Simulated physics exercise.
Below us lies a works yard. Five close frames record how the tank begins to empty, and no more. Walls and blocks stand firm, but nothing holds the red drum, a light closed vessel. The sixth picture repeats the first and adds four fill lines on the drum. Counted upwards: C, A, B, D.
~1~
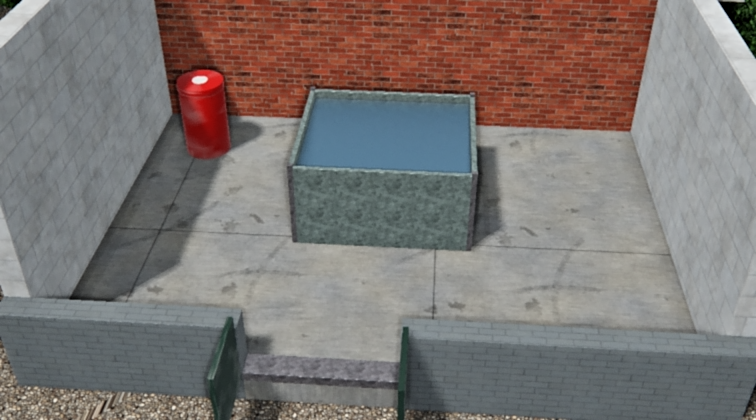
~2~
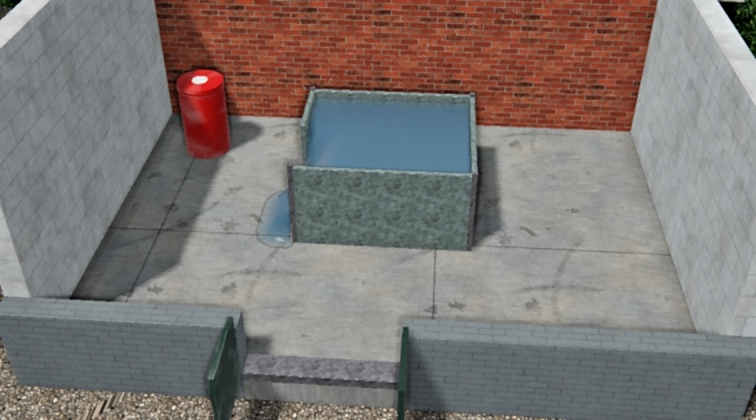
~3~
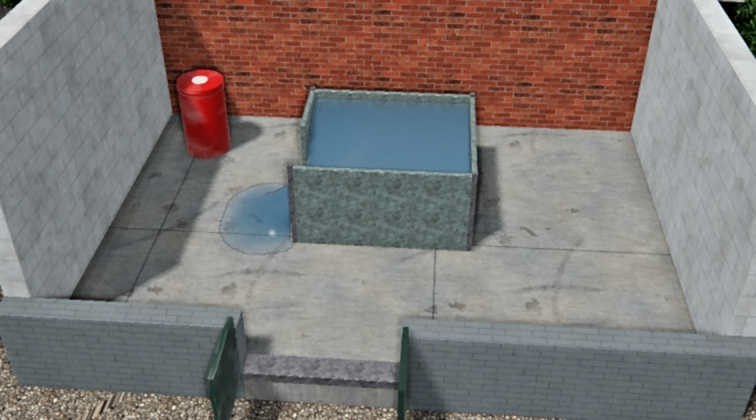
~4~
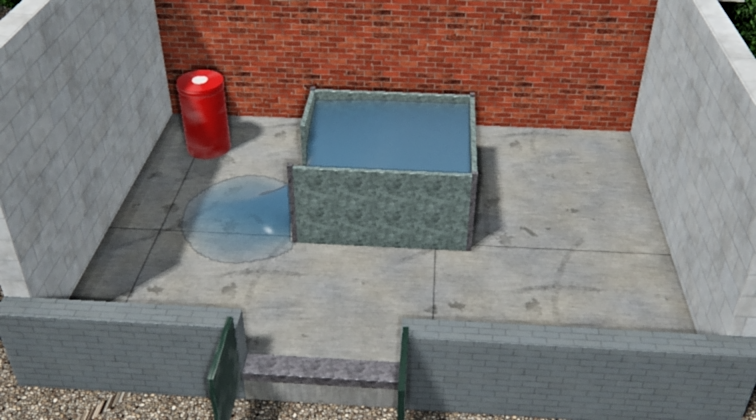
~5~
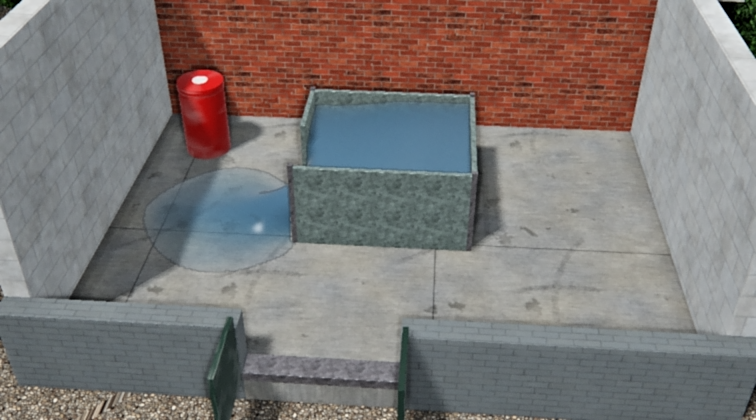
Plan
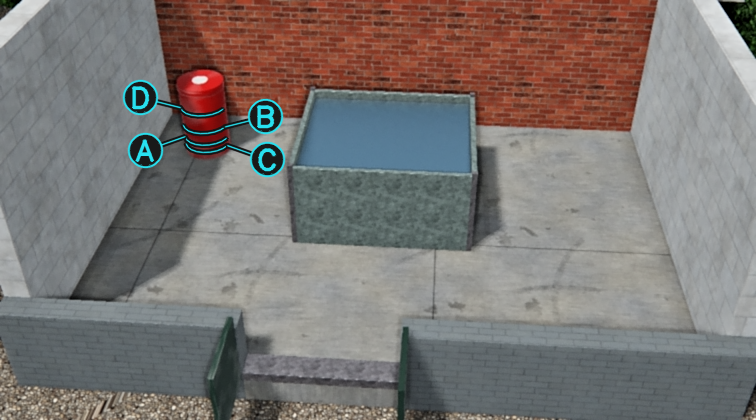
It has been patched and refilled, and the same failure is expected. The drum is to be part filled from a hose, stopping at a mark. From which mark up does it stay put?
Line B just does it.
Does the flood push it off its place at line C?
Yes, that goes wrong.
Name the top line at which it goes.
Line A.
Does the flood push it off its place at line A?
Yes, that goes wrong.
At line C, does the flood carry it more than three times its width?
No, it does not.
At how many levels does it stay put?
Two.
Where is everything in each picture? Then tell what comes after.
The first picture shows lid of the red drum at (200, 80); tank full, its middle at (387, 135); open gate at (322, 318).
In the second picture, 2 % of the ground under water, its edge towards the drum at (276, 198).
In the third picture, 4 % of the ground under water, its edge towards the drum at (245, 192).
In the fourth picture, 7 % of the ground under water, its edge towards the drum at (232, 181).
The fifth picture shows lid of the red drum at (200, 80); 11 % of the ground under water, its edge towards the drum at (224, 172).
In cyan, A at (202, 145); B at (200, 133); C at (203, 152); D at (197, 115); from the bottom up C, A, B, D.
With A, it is pushed about half its own width away.
With B, it does not move.
With C, it is pushed about twice its own width away.
With D, it does not move.
